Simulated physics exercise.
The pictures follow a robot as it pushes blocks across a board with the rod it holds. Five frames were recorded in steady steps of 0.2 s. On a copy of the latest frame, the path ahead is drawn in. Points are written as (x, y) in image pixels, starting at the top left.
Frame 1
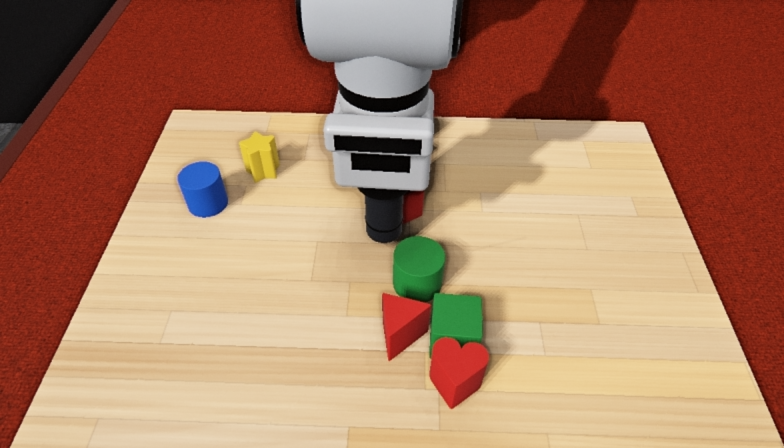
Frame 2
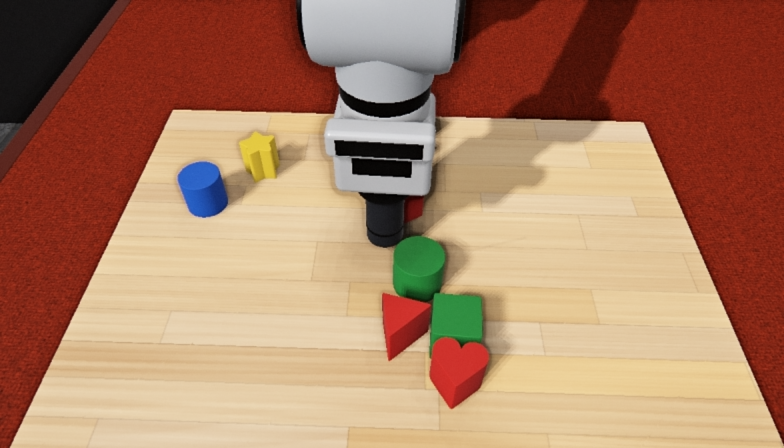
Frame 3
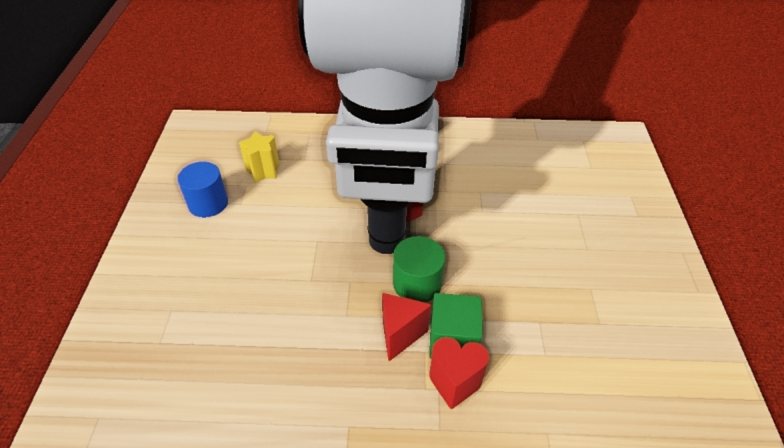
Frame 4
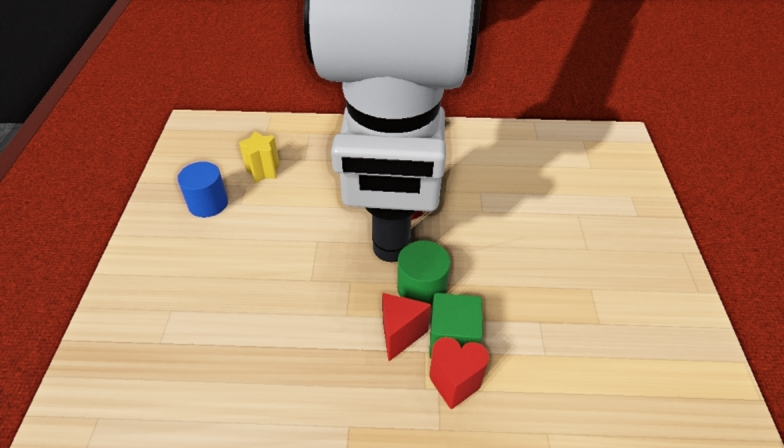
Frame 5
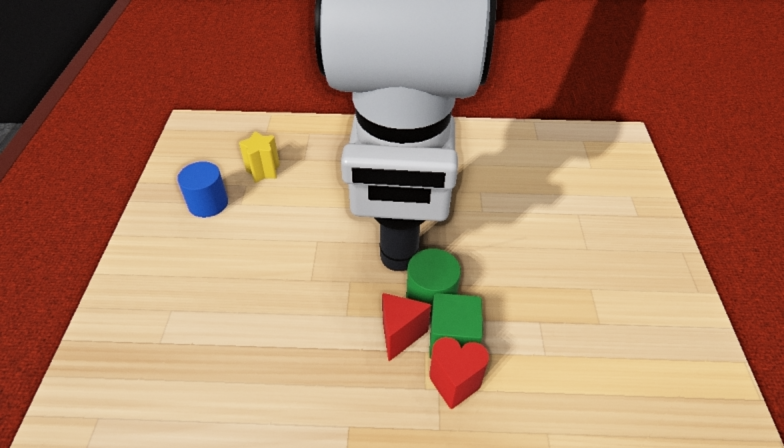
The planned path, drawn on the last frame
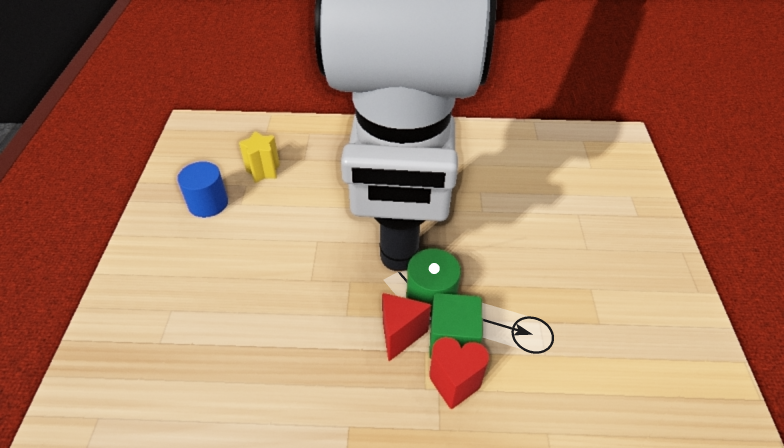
The video shows a robot arm above a wooden table with colored blocks, moving its black rod slightly toward the viewer and right, nudging a green cylinder a short way in that direction while the other visible blocks stay still.
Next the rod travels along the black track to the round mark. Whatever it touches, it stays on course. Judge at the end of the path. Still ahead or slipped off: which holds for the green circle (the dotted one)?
Most likely the green circle stays ahead.
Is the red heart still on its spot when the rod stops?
No, that is not how it ends up.
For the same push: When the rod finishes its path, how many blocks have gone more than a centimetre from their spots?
The answer will be at least three.
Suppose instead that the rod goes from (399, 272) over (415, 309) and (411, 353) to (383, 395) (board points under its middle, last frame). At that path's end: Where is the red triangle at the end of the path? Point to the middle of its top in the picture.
If I read the scene right, the answer is (353, 399).
The line goes from (399, 272) via (432, 302) and (481, 319), ending at (533, 335); the dot is on the green circle.
What follows on the original path. One third of the way, rod (434, 289); green circle (482, 291); green square (469, 333); red heart (463, 374).
Two thirds of the way, rod (485, 306); green circle (537, 304); green square (469, 333); red heart (462, 375).
At the end, rod (538, 322); red triangle unmoved; green circle (593, 318); green square (469, 333); red heart (462, 375).
